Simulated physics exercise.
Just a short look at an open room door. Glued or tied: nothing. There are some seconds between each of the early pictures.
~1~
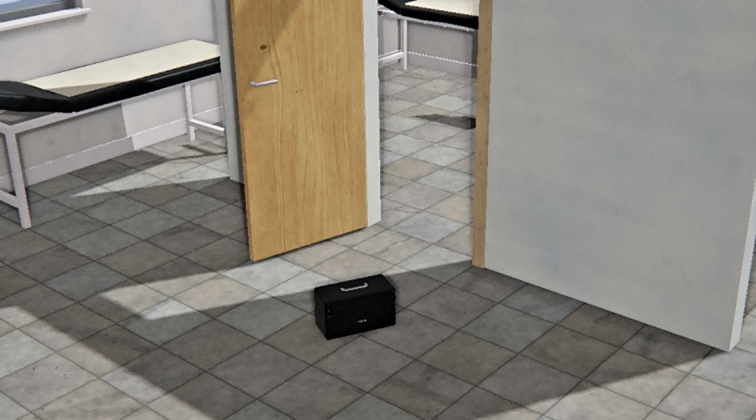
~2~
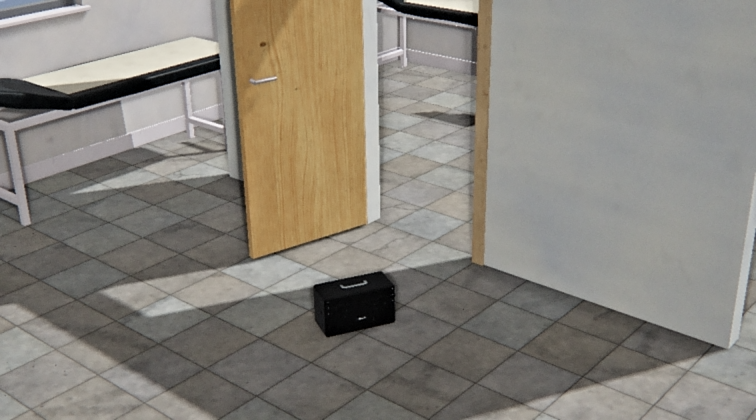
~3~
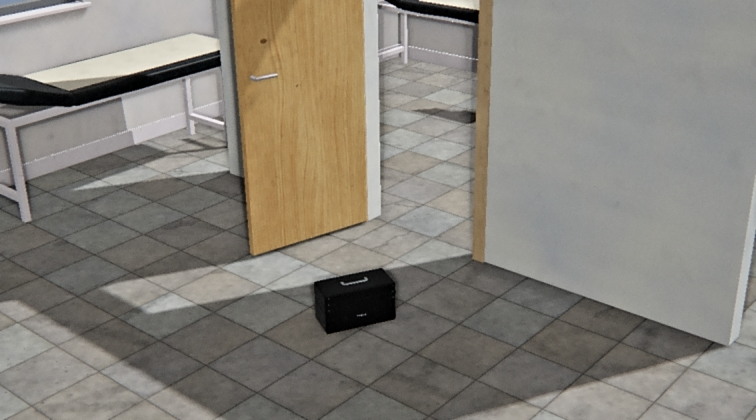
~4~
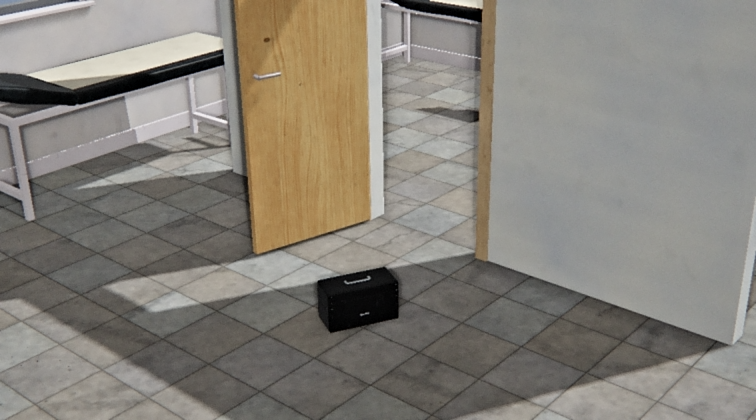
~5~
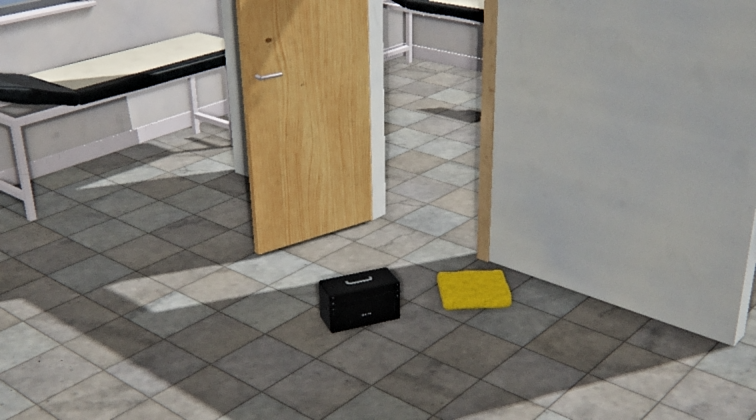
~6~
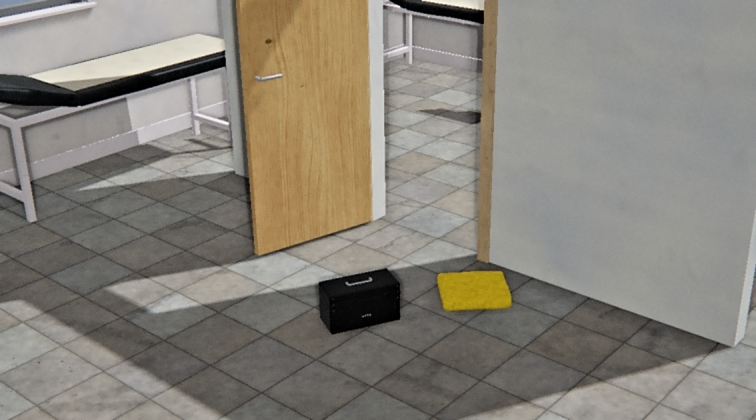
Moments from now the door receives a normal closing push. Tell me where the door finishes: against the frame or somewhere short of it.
It finishes against the frame.
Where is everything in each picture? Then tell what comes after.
Door wide open and still; black toolbox (355, 306), in the first picture.
Door wide open and still; black toolbox (355, 303), in the second picture.
Door wide open and still; black toolbox (355, 300), in the third picture.
Door wide open and still; black toolbox (358, 299), in the fourth picture.
Door wide open and still; black toolbox (360, 299), in the fifth picture.
Door wide open and still; yellow cushion (474, 290); black toolbox (360, 300), in the sixth picture.
Then, 1.00 s after the last picture, door at 69°.
Then, 1.60 s after the last picture, door at 34°.
At rest, door at 0°; both in place. Seen from the same camera at the end, yellow cushion near (474, 290).
